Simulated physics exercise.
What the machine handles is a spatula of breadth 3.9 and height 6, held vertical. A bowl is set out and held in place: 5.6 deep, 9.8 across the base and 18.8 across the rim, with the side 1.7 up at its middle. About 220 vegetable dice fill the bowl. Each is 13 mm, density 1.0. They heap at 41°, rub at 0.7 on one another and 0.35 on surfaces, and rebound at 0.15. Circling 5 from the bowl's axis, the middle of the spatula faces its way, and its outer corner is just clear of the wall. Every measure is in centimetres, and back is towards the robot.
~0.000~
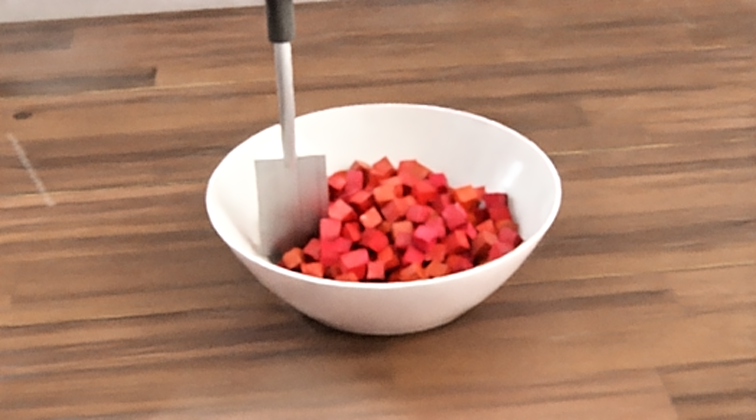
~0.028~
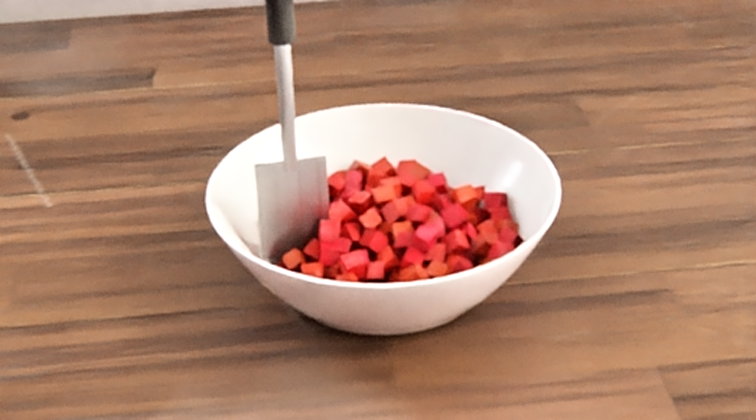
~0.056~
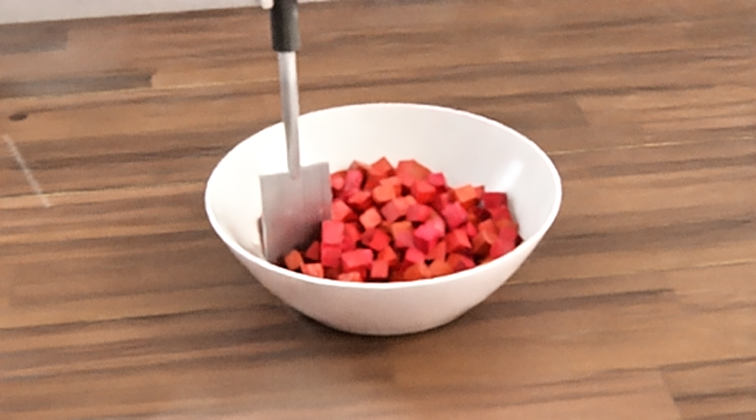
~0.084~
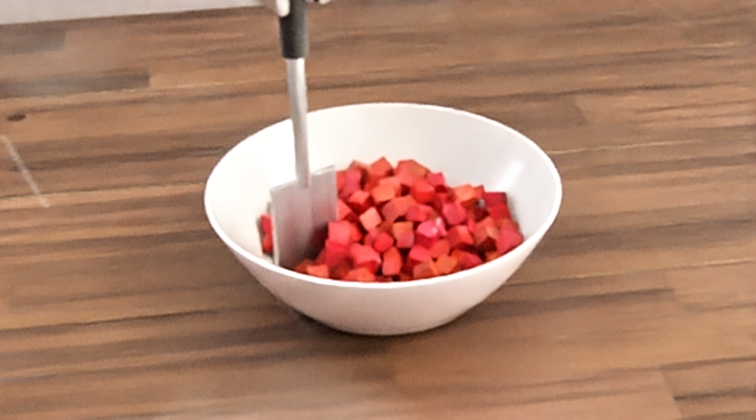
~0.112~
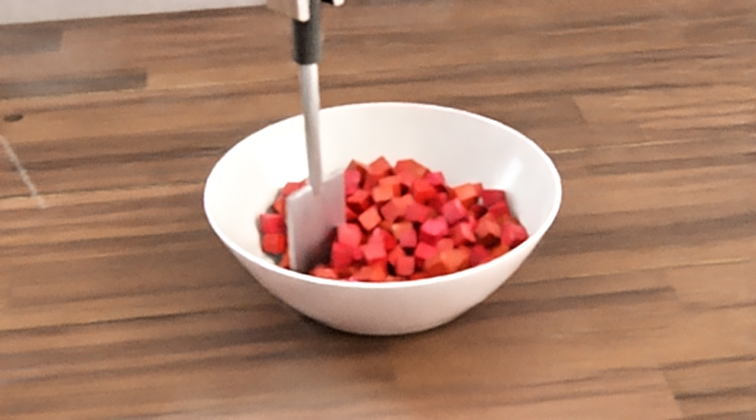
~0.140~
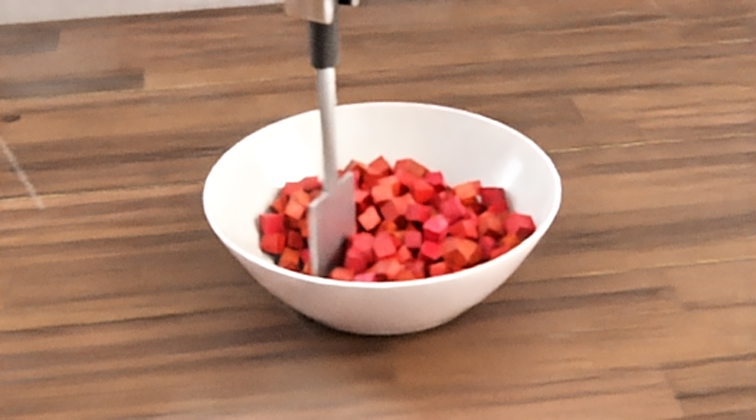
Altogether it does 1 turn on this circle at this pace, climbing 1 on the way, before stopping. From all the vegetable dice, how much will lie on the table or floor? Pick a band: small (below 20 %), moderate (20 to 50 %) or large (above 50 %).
Small, below 20 %.
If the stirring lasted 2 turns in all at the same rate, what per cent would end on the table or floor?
30 %.
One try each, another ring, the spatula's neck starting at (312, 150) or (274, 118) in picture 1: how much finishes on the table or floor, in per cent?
Roughly 10 and 5 per cent.
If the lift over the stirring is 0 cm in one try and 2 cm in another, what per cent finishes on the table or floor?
About 15 and 10 per cent.
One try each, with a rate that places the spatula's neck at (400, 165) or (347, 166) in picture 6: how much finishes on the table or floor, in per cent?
It comes to roughly 35 per cent and then 20 per cent.
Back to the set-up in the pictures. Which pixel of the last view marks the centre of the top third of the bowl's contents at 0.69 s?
In the final view it lies at about (283, 184).
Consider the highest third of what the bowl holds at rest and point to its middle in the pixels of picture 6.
In the final view it lies around (320, 263).
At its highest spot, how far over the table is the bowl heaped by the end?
The top sits some 7.0 cm up.
By 0.42 s, 172° round, highest piece 8 above the table; 216 in the bowl, 6 on the table or floor, 2 in flight or on the tool.
By 0.69 s, 291° round, highest piece 8 above the table; 199 in the bowl, 22 on the table or floor, 3 in flight or on the tool.
By 1.03 s, 0° round, highest piece 7 above the table; 194 in the bowl, 29 on the table or floor, 1 in flight or on the tool.
By 1.73 s, 0° round, highest piece 7 above the table; 194 in the bowl, 30 on the table or floor.
Final count, 194 in the bowl, 30 on the table or floor. That is 13 % on the table or floor.
